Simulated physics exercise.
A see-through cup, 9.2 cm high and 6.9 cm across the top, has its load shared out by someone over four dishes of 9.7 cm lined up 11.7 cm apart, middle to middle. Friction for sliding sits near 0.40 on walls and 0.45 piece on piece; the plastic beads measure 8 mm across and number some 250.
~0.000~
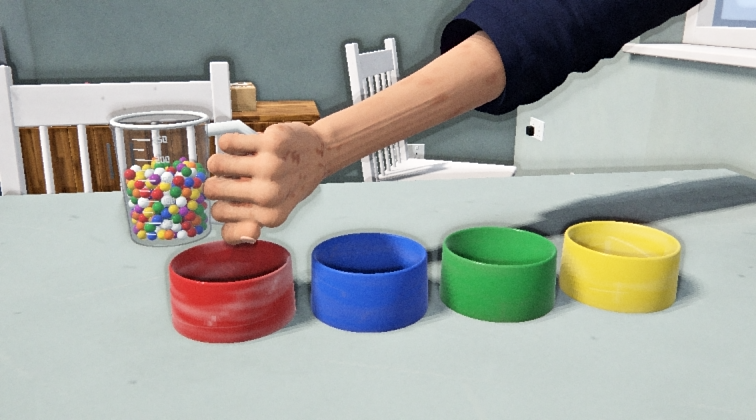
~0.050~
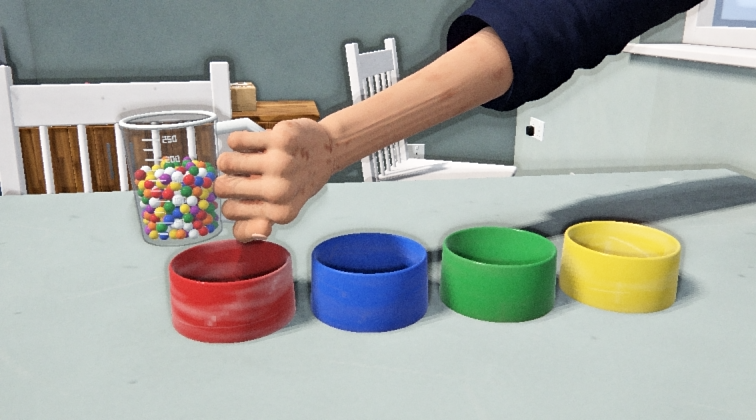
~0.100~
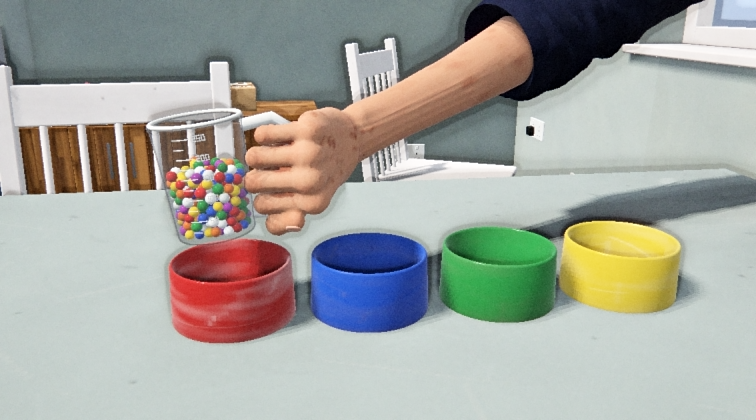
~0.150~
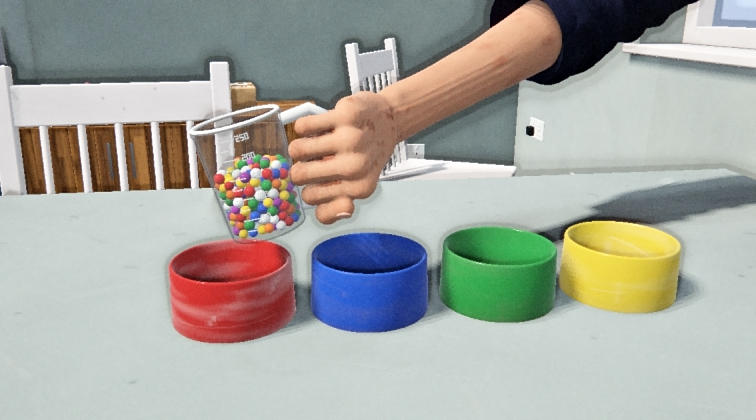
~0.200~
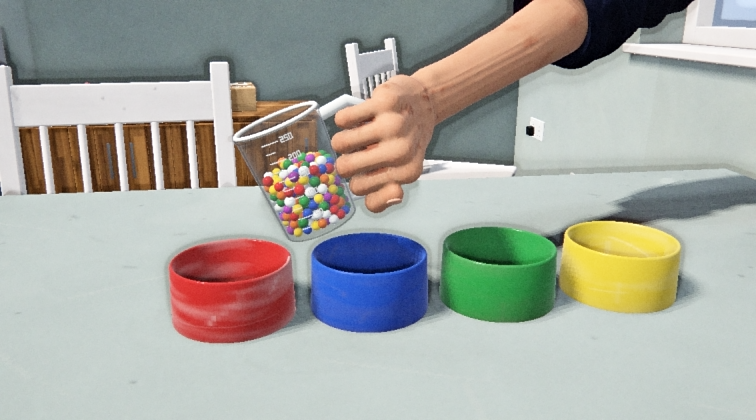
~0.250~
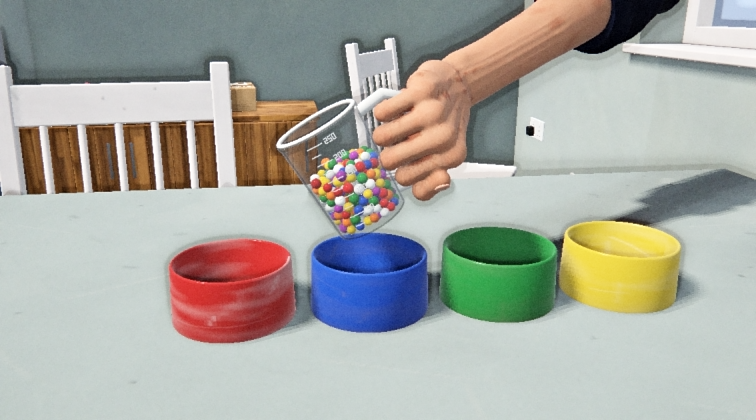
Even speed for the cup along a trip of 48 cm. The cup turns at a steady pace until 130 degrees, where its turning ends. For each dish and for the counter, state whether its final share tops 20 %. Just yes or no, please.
In short: Red dish no, blue dish no, green dish no, yellow dish yes, counter yes.
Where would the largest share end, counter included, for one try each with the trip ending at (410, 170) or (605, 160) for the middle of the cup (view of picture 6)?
Blue; counter.
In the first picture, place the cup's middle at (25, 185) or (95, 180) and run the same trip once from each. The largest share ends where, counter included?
Counter; yellow.
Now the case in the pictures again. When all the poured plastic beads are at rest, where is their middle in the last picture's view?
My guess is close to (627, 278).
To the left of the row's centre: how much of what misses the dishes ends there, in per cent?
It's close to 0 in a hundred.
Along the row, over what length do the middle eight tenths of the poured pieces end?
Roughly 12 cm.
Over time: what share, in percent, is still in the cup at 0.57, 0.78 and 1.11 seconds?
About 100, 100, 5.
After 0.57 s, tilt 79 degrees; cup holds 100 %.
After 0.78 s, tilt 111 degrees; cup holds 100 %.
Then, at 1.11 s, tilt 130 degrees; cup holds 5 %, yellow 60 %.
In the end, at 2.0 s, red 0 %, blue 0 %, green 0 %, yellow 60 %, counter 40 %.
